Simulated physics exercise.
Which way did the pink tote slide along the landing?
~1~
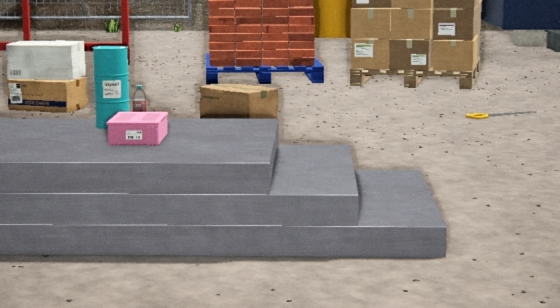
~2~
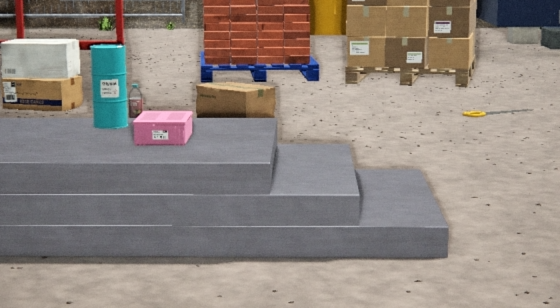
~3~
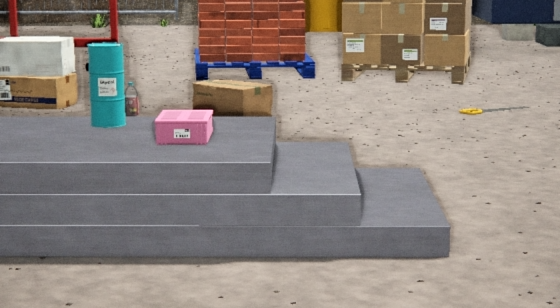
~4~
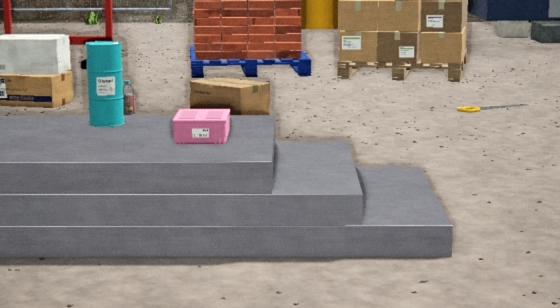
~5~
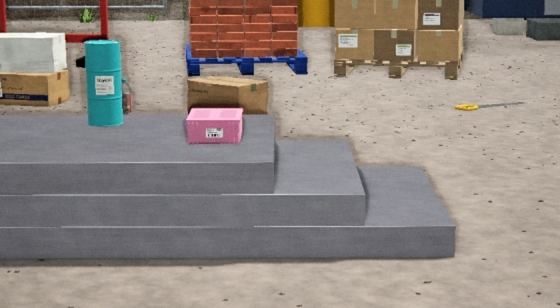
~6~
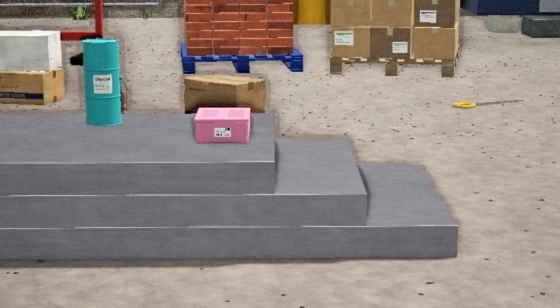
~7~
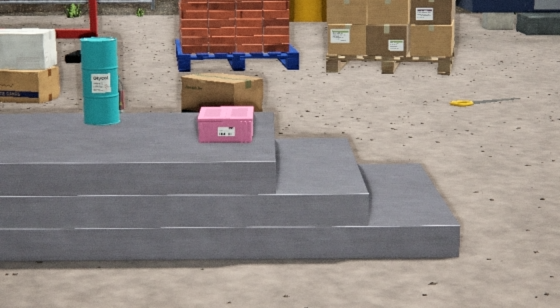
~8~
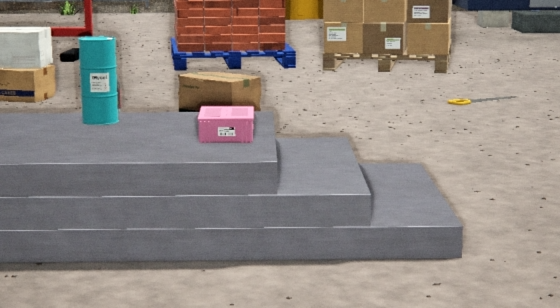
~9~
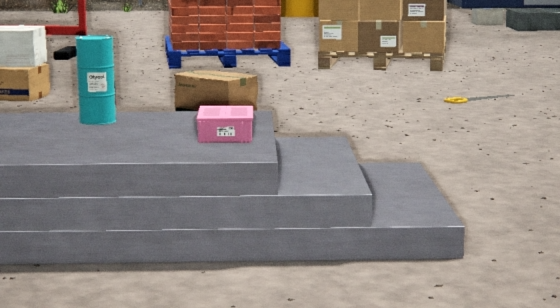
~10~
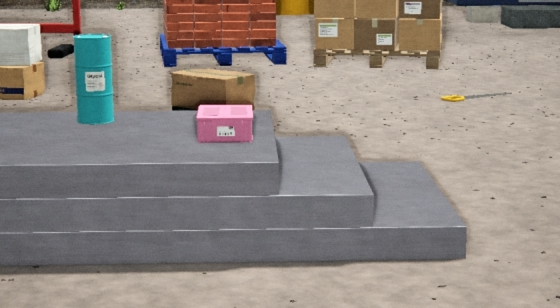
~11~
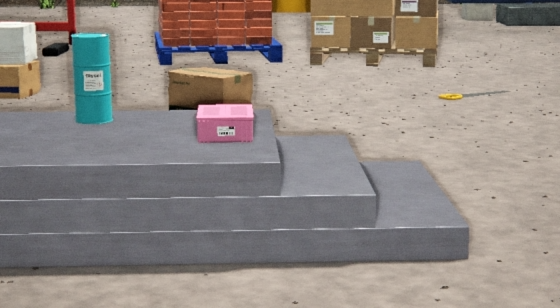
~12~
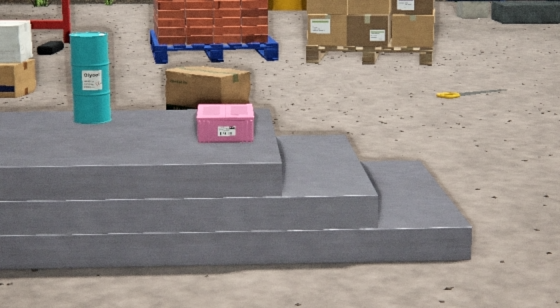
The pink tote slid to the right, away from the turquoise canister and toward the steps.
